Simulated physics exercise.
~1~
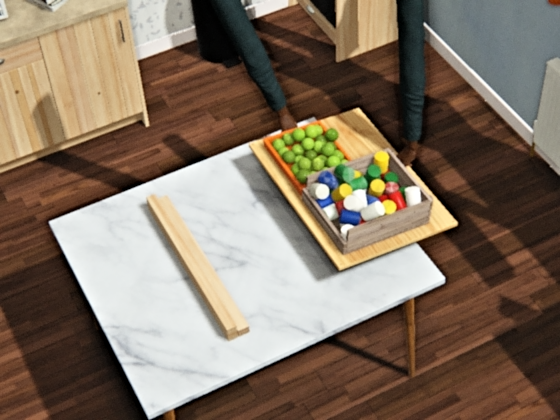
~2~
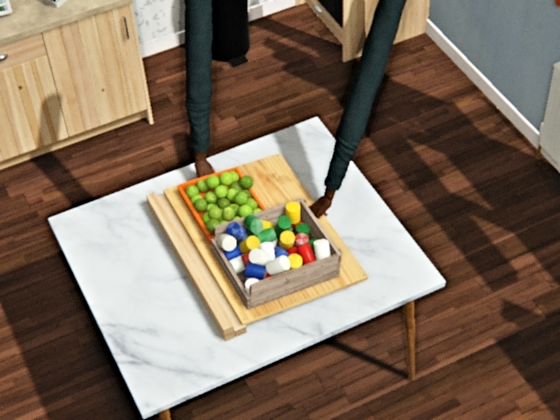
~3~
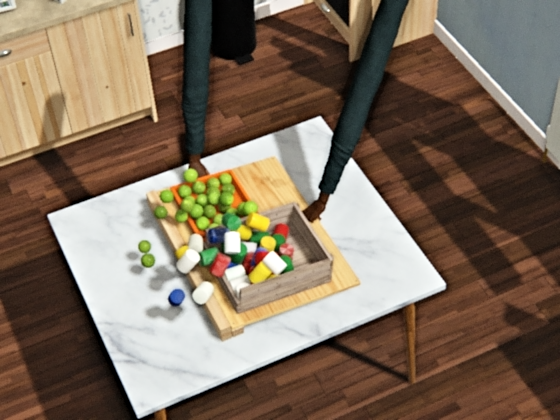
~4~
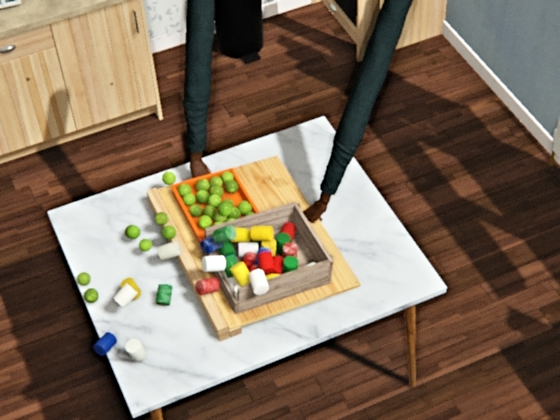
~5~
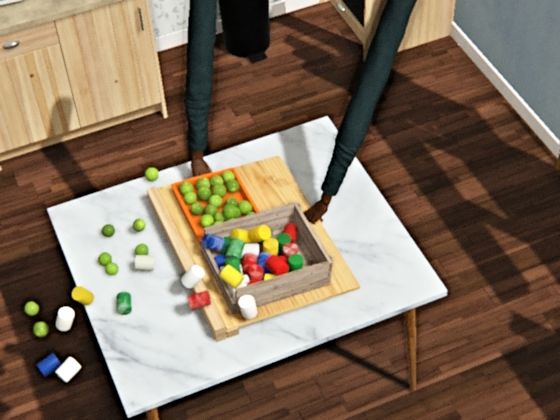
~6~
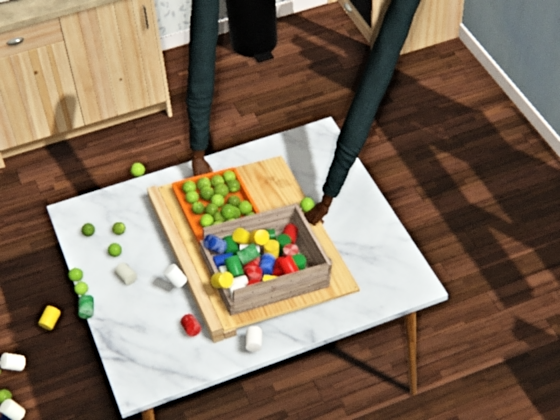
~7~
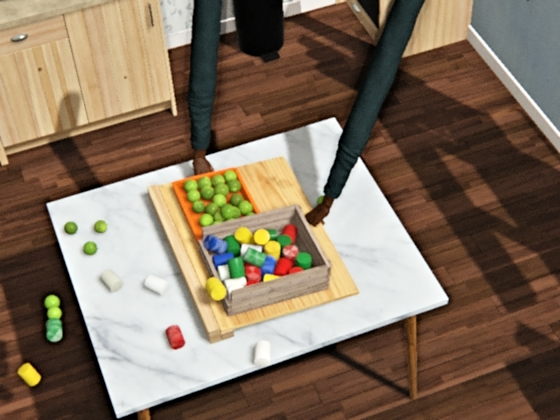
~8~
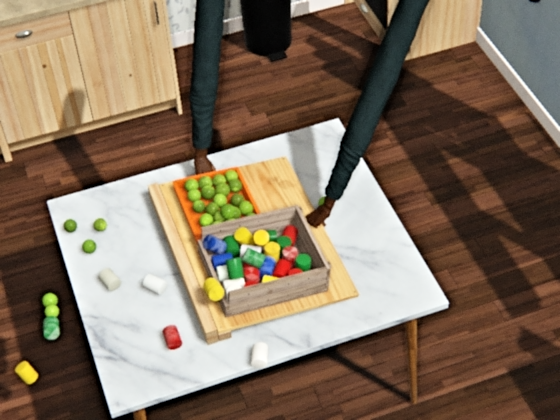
Two hands in dark green sleeves grip the far side of a wooden board on a white marble table, seen from above in a room with a dark wood floor and pale cabinets. The board carries an orange tub of green apples at the left and a grey-brown wooden tub of colourful jars at the right. It slides down and left until it meets a wooden batten and stops abruptly. Apples and jars spill leftward, roll across the marble, and some drop to the floor. The hands stay on the board, both tubs still holding most of their contents, with strays scattered around.
